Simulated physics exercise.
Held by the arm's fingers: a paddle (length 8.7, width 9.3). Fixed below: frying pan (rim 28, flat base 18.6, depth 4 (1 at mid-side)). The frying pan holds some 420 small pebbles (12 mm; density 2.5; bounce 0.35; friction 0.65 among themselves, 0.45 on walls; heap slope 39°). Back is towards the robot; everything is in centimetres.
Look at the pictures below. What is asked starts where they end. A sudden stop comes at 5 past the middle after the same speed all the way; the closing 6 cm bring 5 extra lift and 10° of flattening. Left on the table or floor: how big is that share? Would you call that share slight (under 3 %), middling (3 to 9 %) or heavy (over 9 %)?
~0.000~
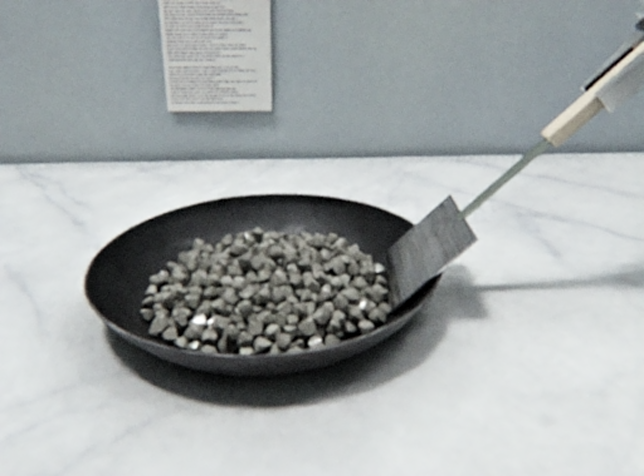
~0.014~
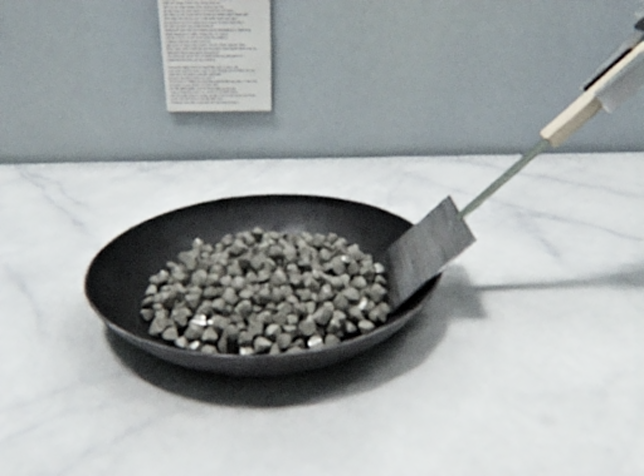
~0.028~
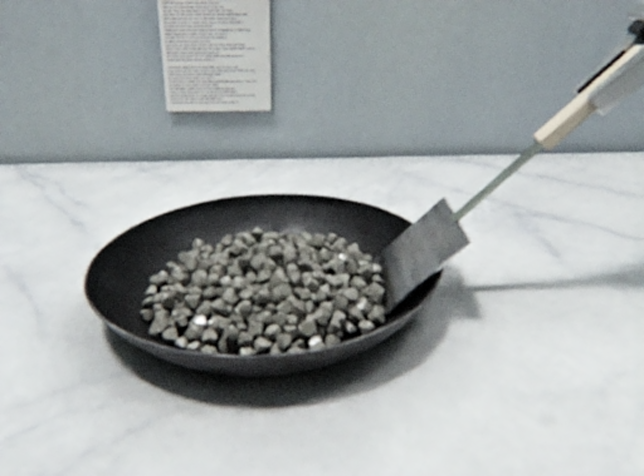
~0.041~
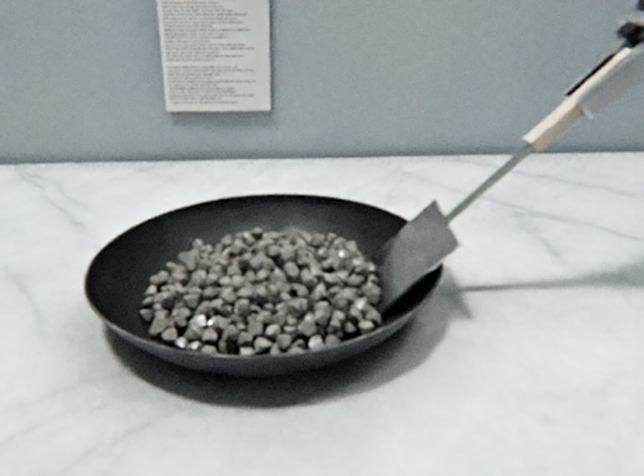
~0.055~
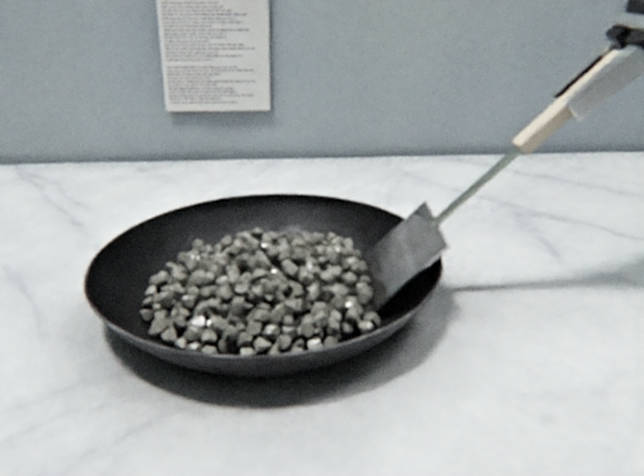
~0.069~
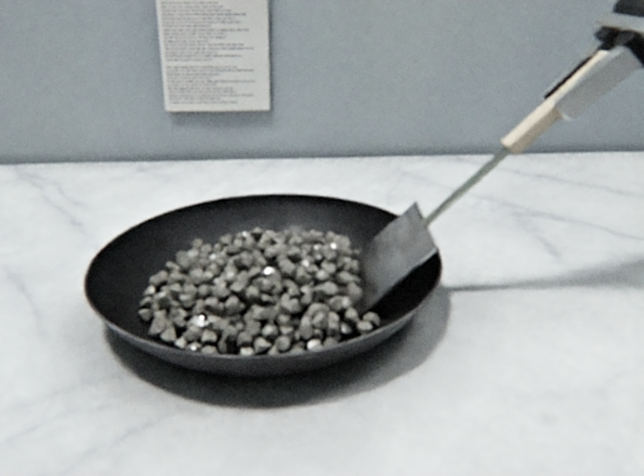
It is slight.
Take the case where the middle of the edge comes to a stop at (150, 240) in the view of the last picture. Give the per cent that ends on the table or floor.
Roughly 15 per cent.
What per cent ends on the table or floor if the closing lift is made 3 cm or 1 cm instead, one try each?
I'd put it near 0 in a hundred, then near 0 in a hundred.
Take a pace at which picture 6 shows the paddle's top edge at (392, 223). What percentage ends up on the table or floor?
Roughly 15 per cent.
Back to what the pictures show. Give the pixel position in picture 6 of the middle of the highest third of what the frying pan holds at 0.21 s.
(197, 268).
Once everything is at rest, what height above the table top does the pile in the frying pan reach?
Height at the end: Around 5.0 cm.
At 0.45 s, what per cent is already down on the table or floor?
I'd put it at around 0 per cent.
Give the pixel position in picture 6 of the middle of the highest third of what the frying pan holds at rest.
You'll find it at about (162, 271).
After 0.14 s, sloping 45°, highest piece 4 above the table; 415 in the frying pan.
After 0.21 s, sloping 41°, highest piece 5 above the table; 415 in the frying pan.
After 0.45 s, sloping 35°, highest piece 5 above the table; 413 in the frying pan, 1 on the table or floor, 1 on the blade or in flight.
After 1.50 s, sloping 35°, highest piece 5 above the table; 413 in the frying pan, 2 on the table or floor.
At rest, 413 in the frying pan, 2 on the table or floor. That is 0 % on the table or floor.
